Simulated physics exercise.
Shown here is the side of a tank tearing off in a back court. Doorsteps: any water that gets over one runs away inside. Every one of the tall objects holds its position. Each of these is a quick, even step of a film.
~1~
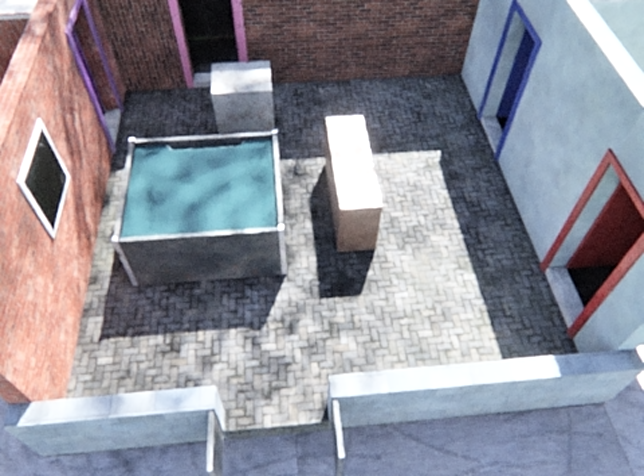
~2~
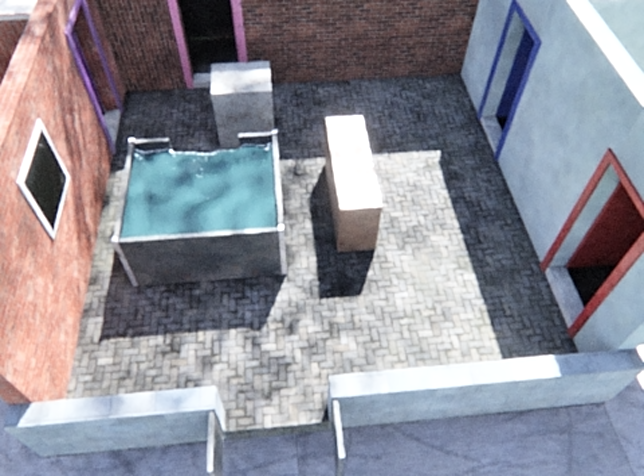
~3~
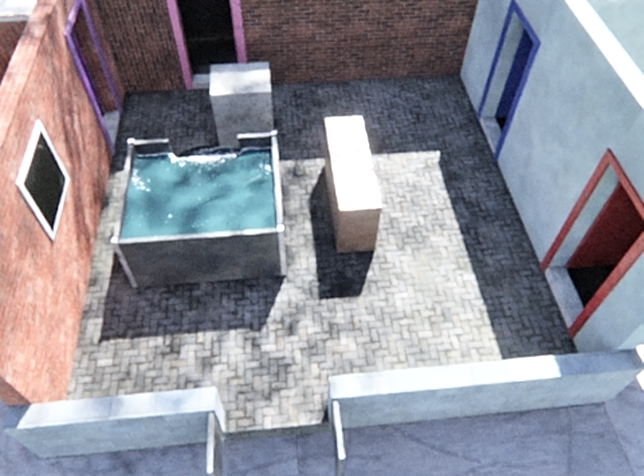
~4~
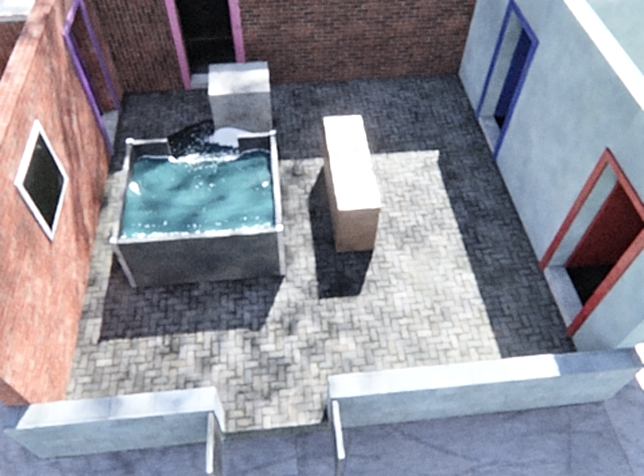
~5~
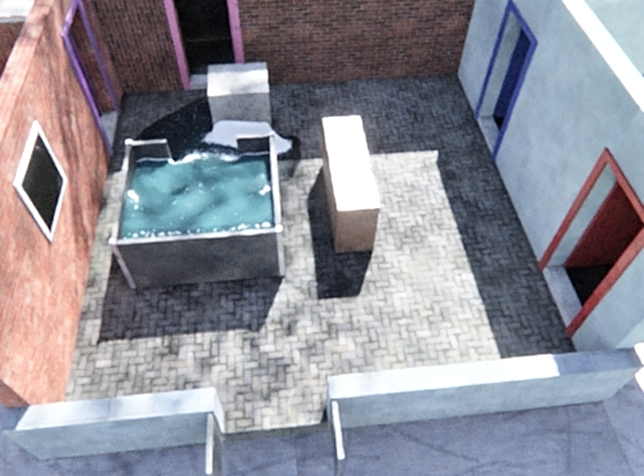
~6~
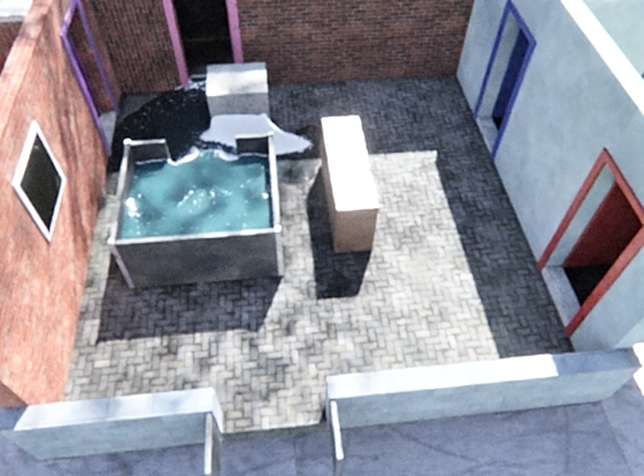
Water poured out through a gap in the far side of a tank in a brick-walled courtyard, spreading across the dark paving around a pale block, while the tall block nearby stayed put.
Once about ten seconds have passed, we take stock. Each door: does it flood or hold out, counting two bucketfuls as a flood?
Blue door floods, pink door floods, red door holds out, purple door floods.
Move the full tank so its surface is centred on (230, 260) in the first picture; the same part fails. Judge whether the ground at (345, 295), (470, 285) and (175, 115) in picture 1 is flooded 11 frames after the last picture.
Taking the three spots in turn, I'd say spared, then spared, then drenched.
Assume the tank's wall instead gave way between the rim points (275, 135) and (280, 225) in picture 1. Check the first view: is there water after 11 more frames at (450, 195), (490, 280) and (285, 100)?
So: Spared, then wetted, then wetted.
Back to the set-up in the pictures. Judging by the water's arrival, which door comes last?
My answer: The red one.
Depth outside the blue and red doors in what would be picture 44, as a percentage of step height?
About 150 %, then 20 %.
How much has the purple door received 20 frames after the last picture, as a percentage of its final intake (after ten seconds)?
About 65 %.
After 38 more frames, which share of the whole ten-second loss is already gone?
Estimate: Some 85 %.
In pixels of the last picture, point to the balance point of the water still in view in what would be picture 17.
The water's middle lies around (220, 185).
A moment on, water covers 30 % of the floor; the blue door not reached, the pink door over two buckets in, the red door not reached, the purple door under two buckets in.
Next, water covers 45 % of the floor; the blue door under two buckets in, the pink door far over two buckets in, the red door not reached, the purple door far over two buckets in.
Then, water covers 60 % of the floor; the blue door over two buckets in, the pink door far over two buckets in, the red door not reached, the purple door far over two buckets in.
Later, water covers 80 % of the floor; the blue door far over two buckets in, the pink door far over two buckets in, the red door wet at the sill, nothing in, the purple door far over two buckets in.
In the end, water covers 95 % of the floor; the blue door far over two buckets in, the pink door far over two buckets in, the red door wet at the sill, nothing in, the purple door far over two buckets in.
